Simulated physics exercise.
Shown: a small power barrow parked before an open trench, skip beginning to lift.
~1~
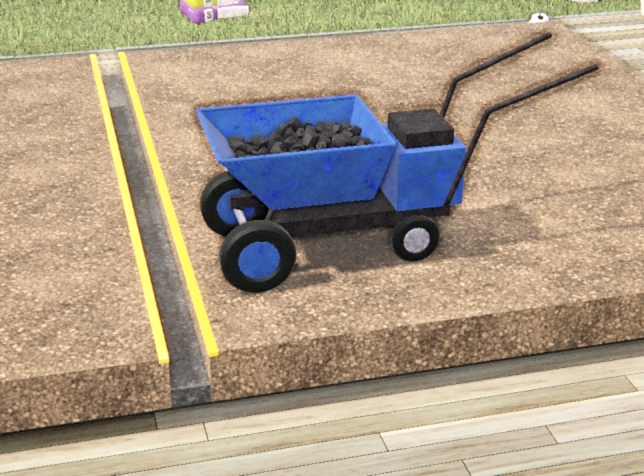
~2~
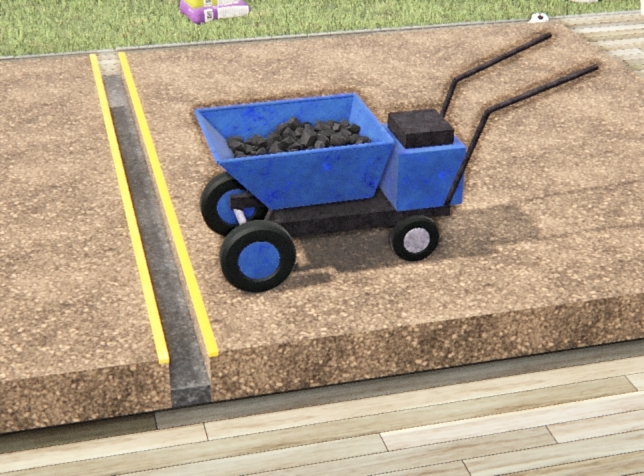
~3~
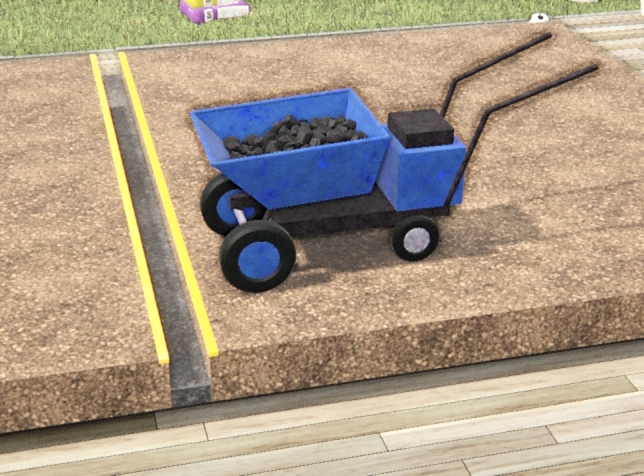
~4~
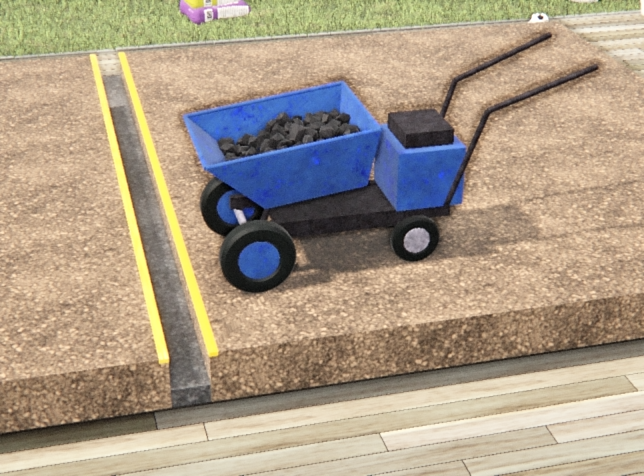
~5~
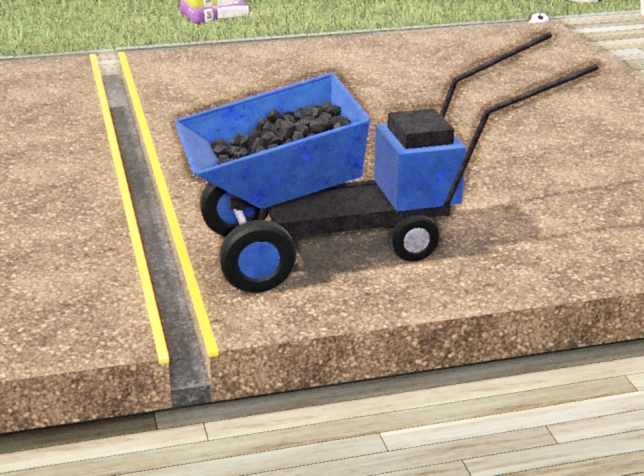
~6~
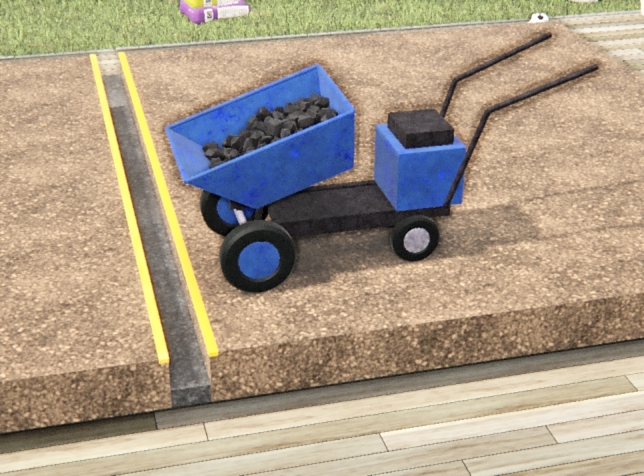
A blue skip heaped with dark lumps tilts forward to the left on a small power barrow, seen from above and to the side on brown, gritty ground. Yellow strips edge a narrow grey trench at left, with grass behind and pale boards in front. The skip's rear rises gradually from level to a clear slant, while the barrow's wheels, dark handles and the camera stay still.
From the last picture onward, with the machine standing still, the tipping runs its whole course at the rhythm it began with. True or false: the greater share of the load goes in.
False.
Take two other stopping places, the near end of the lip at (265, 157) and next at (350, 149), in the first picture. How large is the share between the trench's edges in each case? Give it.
It works out to 50 per cent in the first case and 30 per cent in the second.
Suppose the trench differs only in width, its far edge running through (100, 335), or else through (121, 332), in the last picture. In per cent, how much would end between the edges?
Estimated share: Try 1 approx. 70 in a hundred, try 2 approx. 40 in a hundred.
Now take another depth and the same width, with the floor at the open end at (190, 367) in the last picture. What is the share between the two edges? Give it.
Estimated share: Approx. 0 %.
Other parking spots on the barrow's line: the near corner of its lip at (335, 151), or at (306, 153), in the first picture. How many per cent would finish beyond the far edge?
Some 0 % then some 10 %.
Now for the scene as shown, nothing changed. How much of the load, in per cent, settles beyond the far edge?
90 %.
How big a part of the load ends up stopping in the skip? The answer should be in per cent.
Close to 5 percent.
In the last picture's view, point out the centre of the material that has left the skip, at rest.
Around (85, 273), give or take.
Just after the last frame, skip tipped steeply; every one in the skip.
A moment on, skip tipped right over; the larger part in the skip; about a tenth beyond it; about a tenth falling.
Further on, skip tipped right over; roughly a quarter in the skip; the larger part beyond it.
When it is over, skip tipped right over; just a few in the skip; about a tenth in or heaped over the trench; almost all beyond it.
